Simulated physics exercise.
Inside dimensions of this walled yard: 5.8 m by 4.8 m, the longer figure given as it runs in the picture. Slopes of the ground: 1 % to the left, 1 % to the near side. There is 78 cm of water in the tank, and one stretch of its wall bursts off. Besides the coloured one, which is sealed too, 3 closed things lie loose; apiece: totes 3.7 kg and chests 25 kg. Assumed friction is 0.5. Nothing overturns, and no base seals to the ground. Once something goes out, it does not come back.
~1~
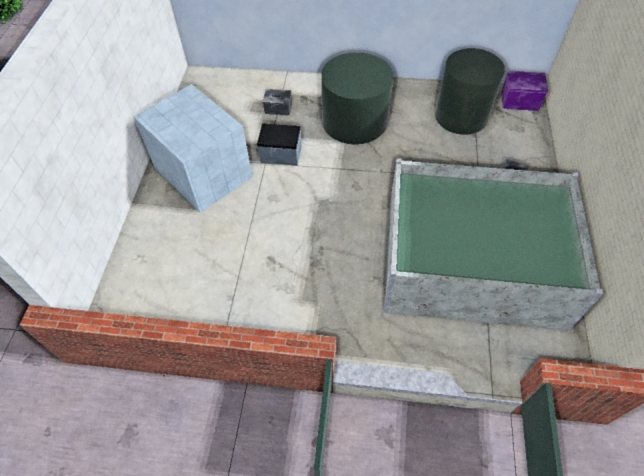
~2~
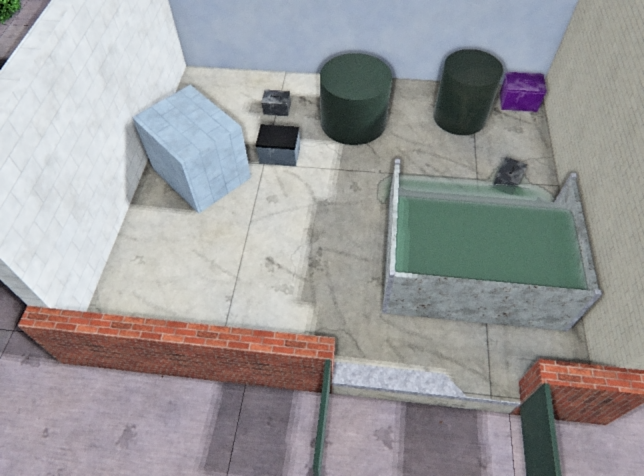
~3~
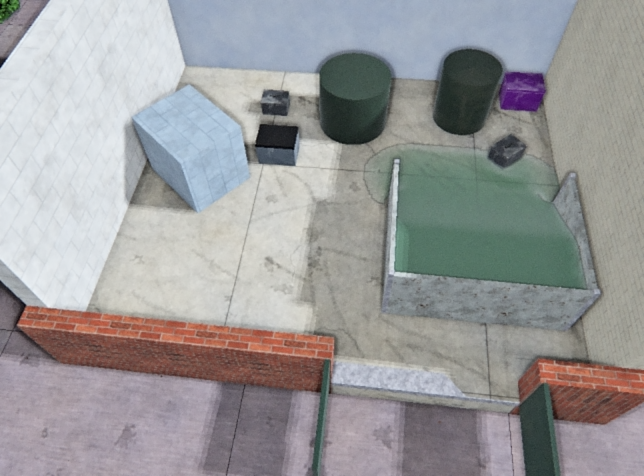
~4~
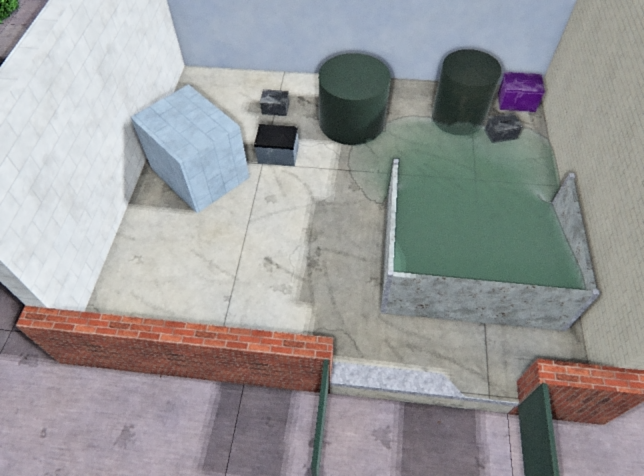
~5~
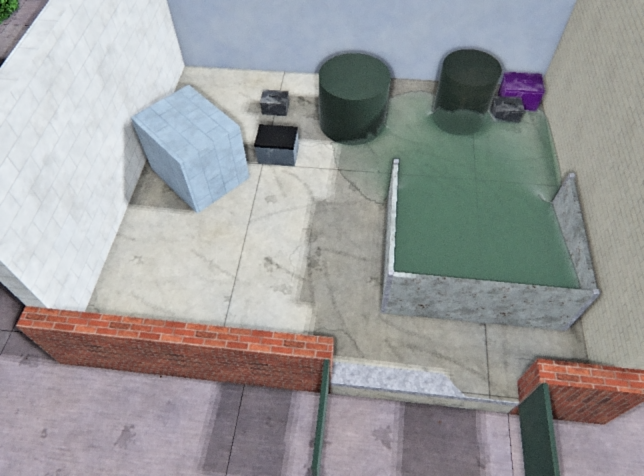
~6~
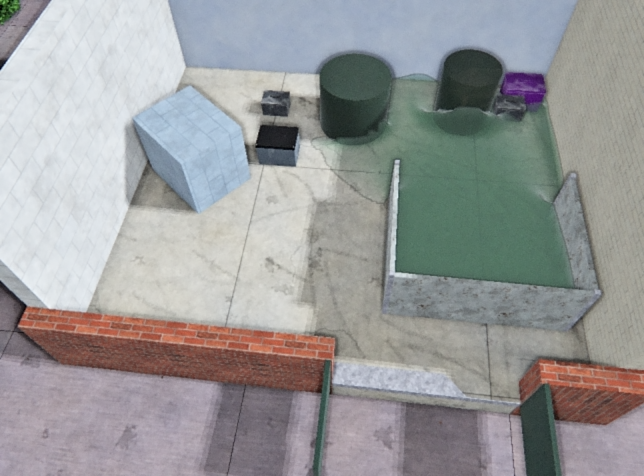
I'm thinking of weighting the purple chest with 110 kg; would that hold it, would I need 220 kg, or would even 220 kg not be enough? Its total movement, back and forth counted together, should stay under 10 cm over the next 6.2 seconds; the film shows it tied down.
Honestly, only the heavier one cuts it.
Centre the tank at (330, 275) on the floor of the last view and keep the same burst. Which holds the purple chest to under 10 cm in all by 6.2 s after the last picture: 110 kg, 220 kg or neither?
For that case: Lighter one suffices.
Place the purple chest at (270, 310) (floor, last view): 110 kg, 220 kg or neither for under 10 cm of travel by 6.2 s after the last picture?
Lab note - result: Lighter mass suffices.
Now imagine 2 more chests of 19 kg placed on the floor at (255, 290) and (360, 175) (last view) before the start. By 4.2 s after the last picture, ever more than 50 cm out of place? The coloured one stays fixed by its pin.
Taking them one by one: Below the mark; above the mark.
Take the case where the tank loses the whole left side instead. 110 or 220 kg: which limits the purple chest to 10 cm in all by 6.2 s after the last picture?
Then, in short, the smaller is plenty.
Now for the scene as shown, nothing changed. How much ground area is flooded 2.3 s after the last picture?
Somewhere around 20 m2, roughly.
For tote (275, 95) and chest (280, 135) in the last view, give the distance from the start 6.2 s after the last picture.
The first has moved 80 cm and the second 60 cm from the start.
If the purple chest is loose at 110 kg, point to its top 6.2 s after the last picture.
Somewhere about (482, 72).
Then, 0.6 s after the last picture the purple chest would be 19 cm from its start with 110 kg and 0 cm from its start with 220 kg; 29 cm of water round it then.
Then, 2.3 s after the last picture the purple chest would be 66 cm from its start with 110 kg and 0 cm from its start with 220 kg; 26 cm of water round it then.
Then, 4.2 s after the last picture the purple chest would be 65 cm from its start with 110 kg and 0 cm from its start with 220 kg; 8 cm of water round it then.
Then, 6.2 s after the last picture the purple chest would be 65 cm from its start with 110 kg and 0 cm from its start with 220 kg; 11 cm of water round it then.
